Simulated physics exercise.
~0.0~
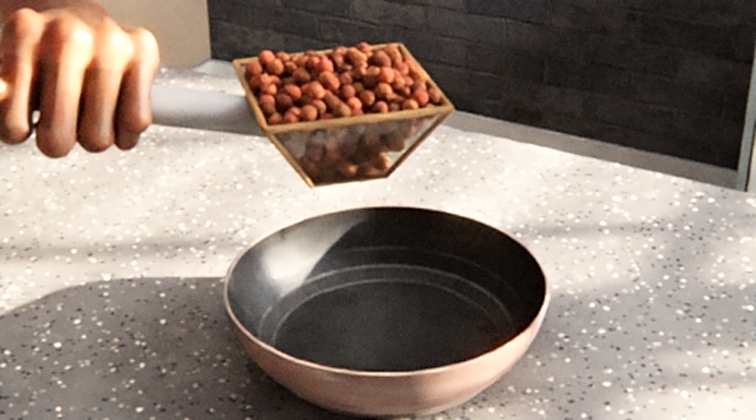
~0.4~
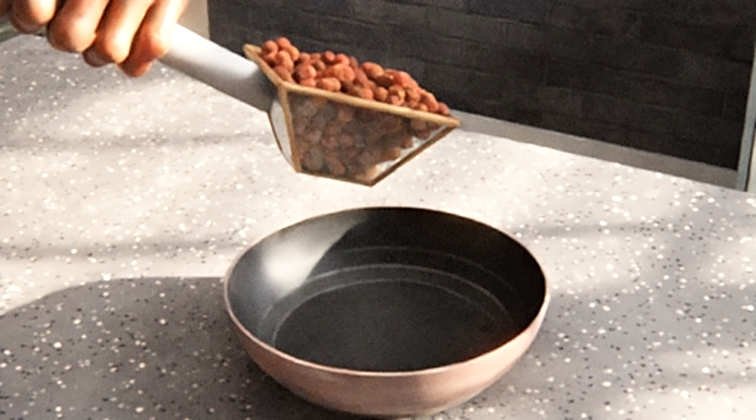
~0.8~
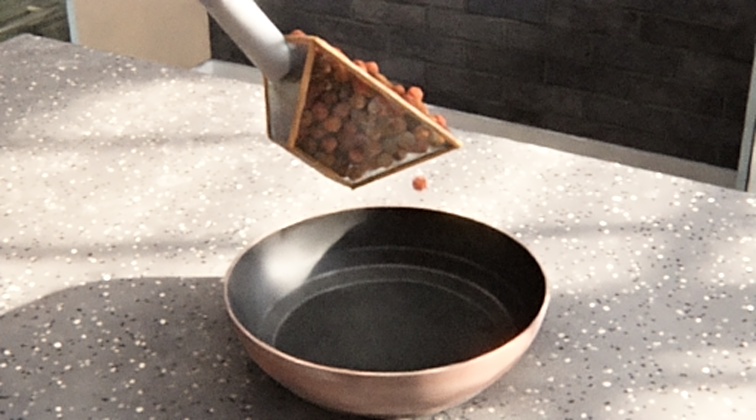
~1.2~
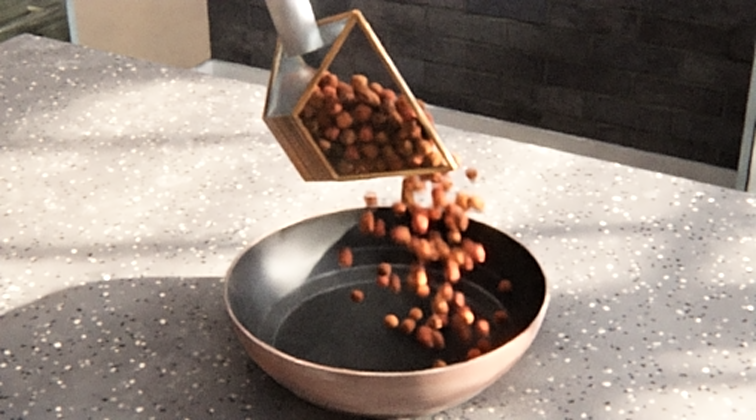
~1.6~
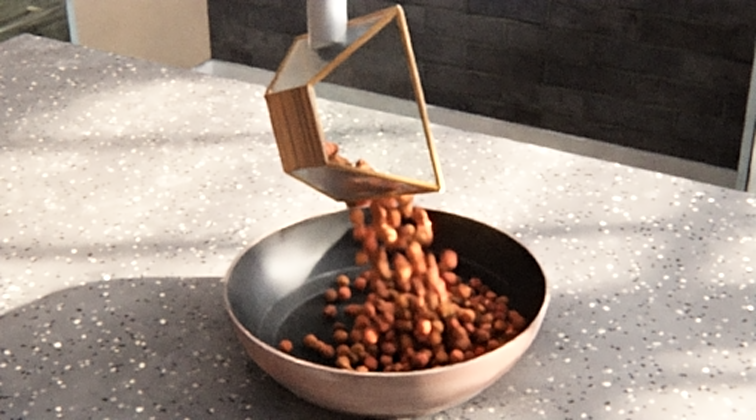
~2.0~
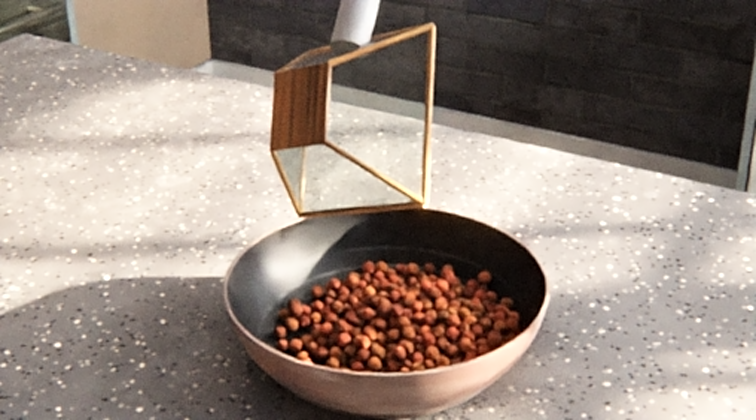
A hand tips a clear scoop, pouring all its reddish-brown pellets into a pan below.
